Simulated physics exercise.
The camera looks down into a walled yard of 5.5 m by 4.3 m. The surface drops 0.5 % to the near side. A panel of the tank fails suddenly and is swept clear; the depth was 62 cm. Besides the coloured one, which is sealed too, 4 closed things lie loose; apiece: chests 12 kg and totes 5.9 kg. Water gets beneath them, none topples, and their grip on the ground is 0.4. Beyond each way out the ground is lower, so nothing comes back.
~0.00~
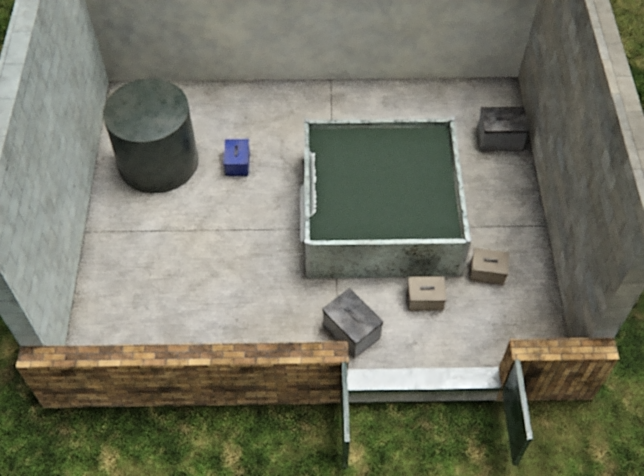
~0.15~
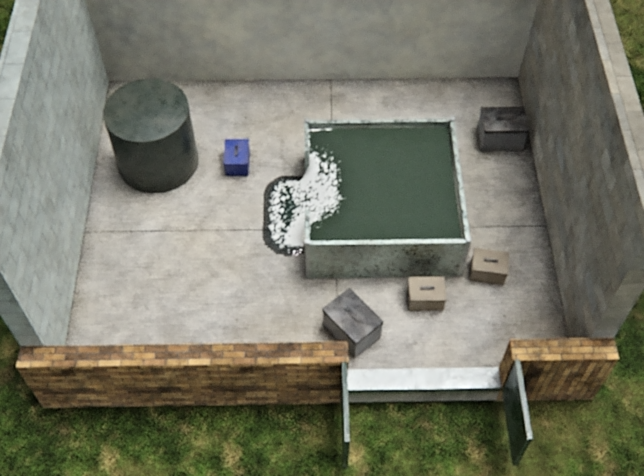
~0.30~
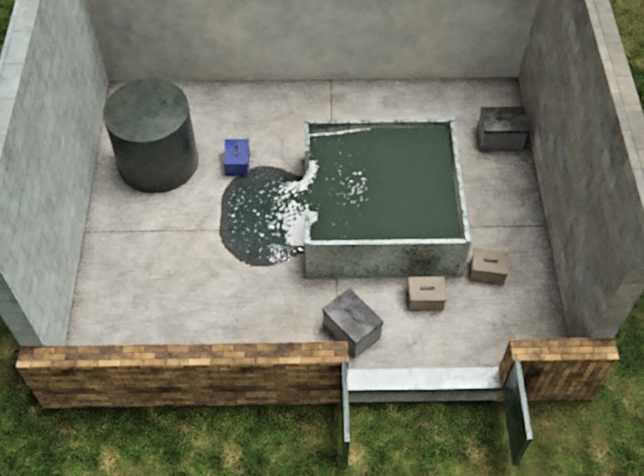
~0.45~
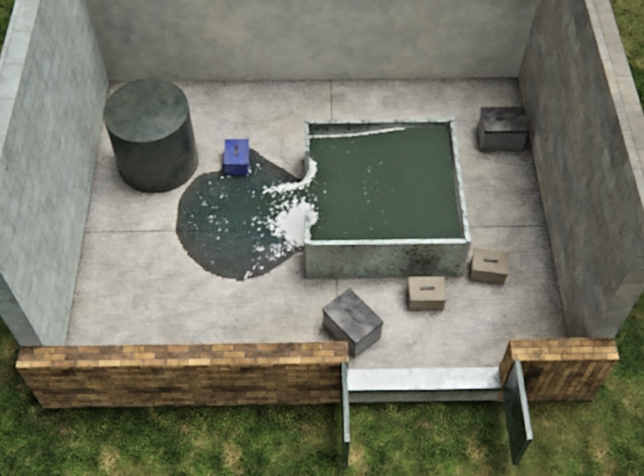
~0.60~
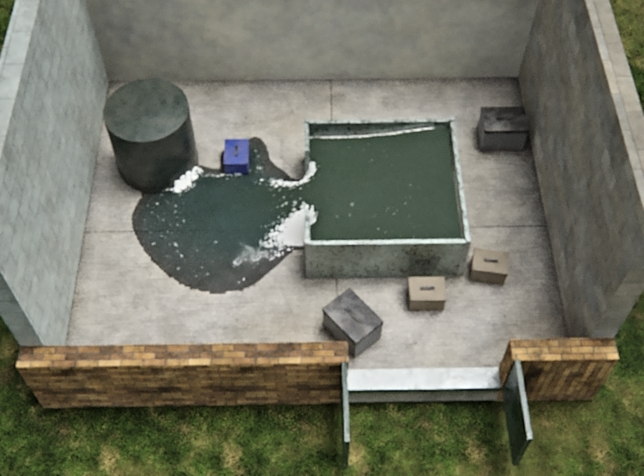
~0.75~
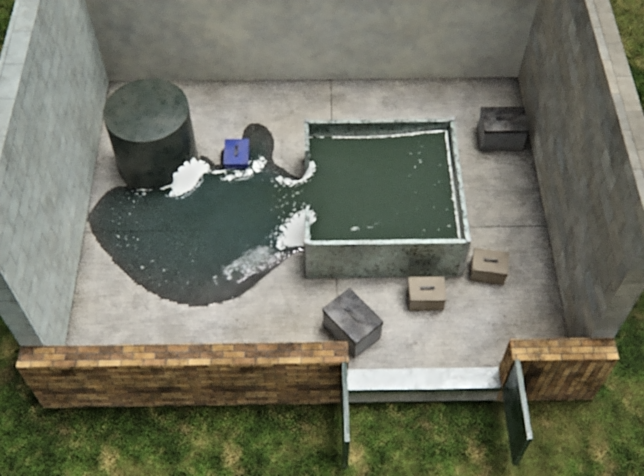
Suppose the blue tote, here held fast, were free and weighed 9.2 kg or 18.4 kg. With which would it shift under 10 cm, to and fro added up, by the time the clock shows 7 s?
For it, neither weight holds it.
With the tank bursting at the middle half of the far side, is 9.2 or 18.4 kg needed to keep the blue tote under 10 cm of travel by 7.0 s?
Then only the higher weight holds it.
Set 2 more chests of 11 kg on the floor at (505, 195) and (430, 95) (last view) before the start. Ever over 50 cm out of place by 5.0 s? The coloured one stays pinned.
In turn: Under, under.
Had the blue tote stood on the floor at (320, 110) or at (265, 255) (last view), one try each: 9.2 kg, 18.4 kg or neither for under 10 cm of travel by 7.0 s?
In turn: Only the larger holds; neither holds.
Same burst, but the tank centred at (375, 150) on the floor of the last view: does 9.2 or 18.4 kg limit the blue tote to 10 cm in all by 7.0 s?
In that case neither weight holds it.
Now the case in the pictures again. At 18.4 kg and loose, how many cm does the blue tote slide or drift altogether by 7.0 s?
Some 150 cm in all.
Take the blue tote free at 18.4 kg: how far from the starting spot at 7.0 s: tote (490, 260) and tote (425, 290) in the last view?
In turn: 40 cm, 140 cm.
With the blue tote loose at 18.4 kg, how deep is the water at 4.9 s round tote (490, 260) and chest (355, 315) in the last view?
Roughly 3 and 7 cm.
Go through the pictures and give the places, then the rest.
The blue tote at (236, 151), on the bottom; 2.9 m2 under water; 0 of 5 have shifted, in the first frame.
The blue tote at (236, 151), on the bottom; water covers 3.4 m2; 0 of 5 have shifted, in the second frame.
The blue tote at (236, 151) rests on the ground; 4.0 m2 under water; 0 of 5 have shifted, in the third frame.
The blue tote at (236, 151) rests on the ground; 4.9 m2 under water; 0 of 5 have shifted, in the fourth frame.
The blue tote at (236, 151) rests on the ground; 5.6 m2 under water; 0 of 5 have shifted, in the fifth frame.
The blue tote at (236, 151), on the bottom; water covers 6.6 m2; 0 of 5 have shifted, in the sixth frame.
After 1.4 s the blue tote would be 99 cm from its start with 9.2 kg and 46 cm from its start with 18.4 kg; 10 cm of water round it then.
After 3.1 s the blue tote would be 137 cm from its start with 9.2 kg and 129 cm from its start with 18.4 kg; 8 cm of water round it then.
After 4.9 s the blue tote would be 107 cm from its start with 9.2 kg and 130 cm from its start with 18.4 kg; 8 cm of water round it then.
After 7.0 s the blue tote would be 158 cm from its start with 9.2 kg and 126 cm from its start with 18.4 kg; 8 cm of water round it then.
